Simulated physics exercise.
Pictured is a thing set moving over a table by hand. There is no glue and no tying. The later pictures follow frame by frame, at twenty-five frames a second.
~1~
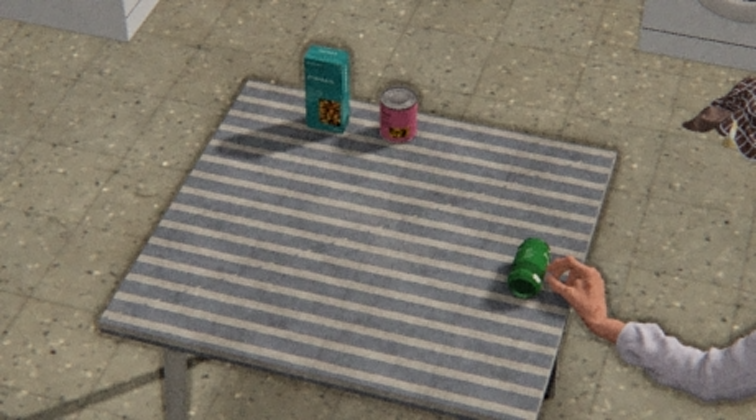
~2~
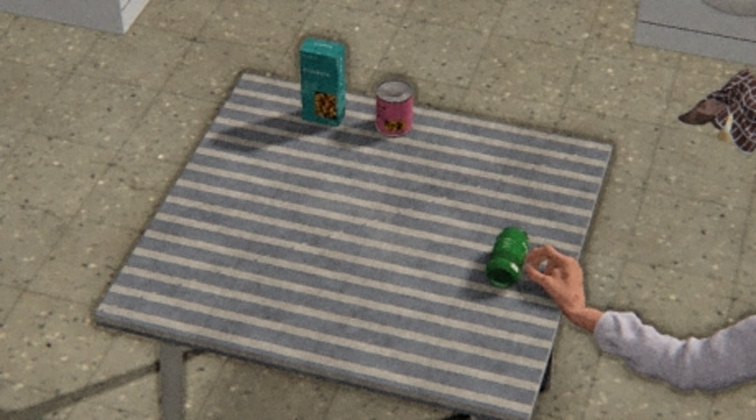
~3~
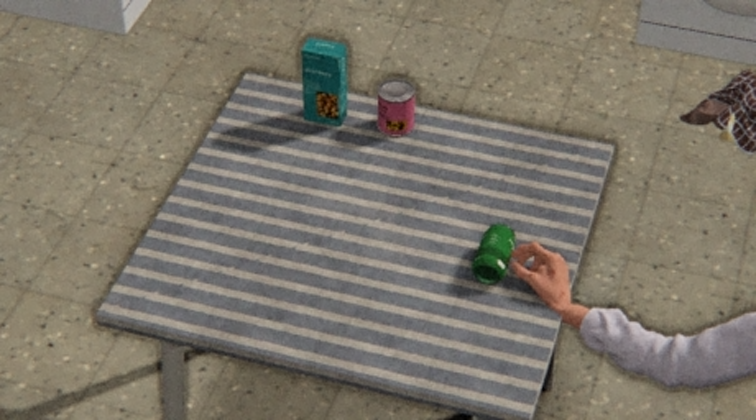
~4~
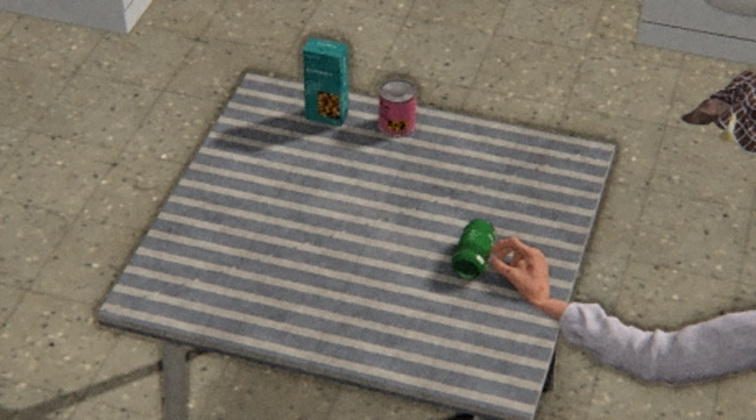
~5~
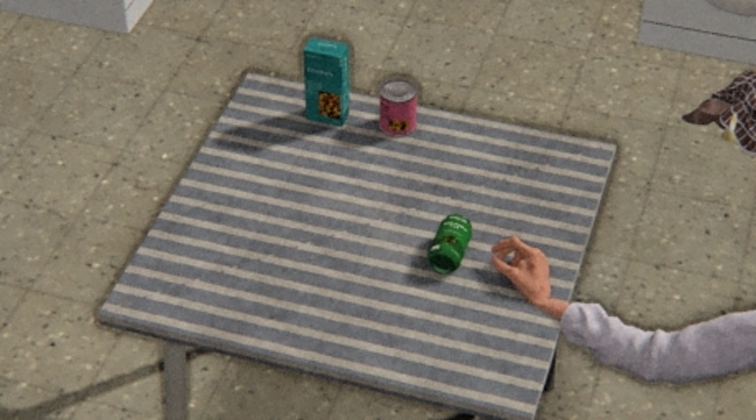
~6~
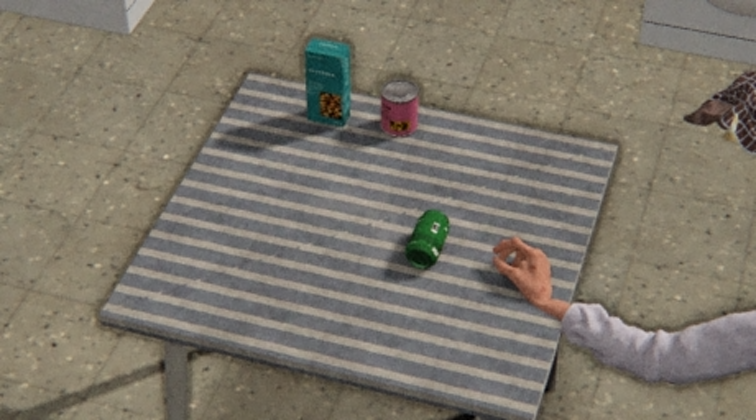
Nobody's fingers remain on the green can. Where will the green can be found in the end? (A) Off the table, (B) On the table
(A) Off the table.
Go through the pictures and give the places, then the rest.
In the first picture, under the hand; green can (529, 269).
In the second picture, under the hand; green can (507, 258).
In the third picture, under the hand; green can (494, 254).
In the fourth picture, green can (474, 250).
In the fifth picture, green can (450, 244) moved about its own width.
In the sixth picture, green can (427, 240) moved about its own width.
Then, 0.30 s later than the last frame, green can moved well along near (263, 204).
Then, 0.70 s later than the last frame, green can now off the table.
Then, 1.10 s later than the last frame, things are still on the move.
When it is over, off the table, green can.
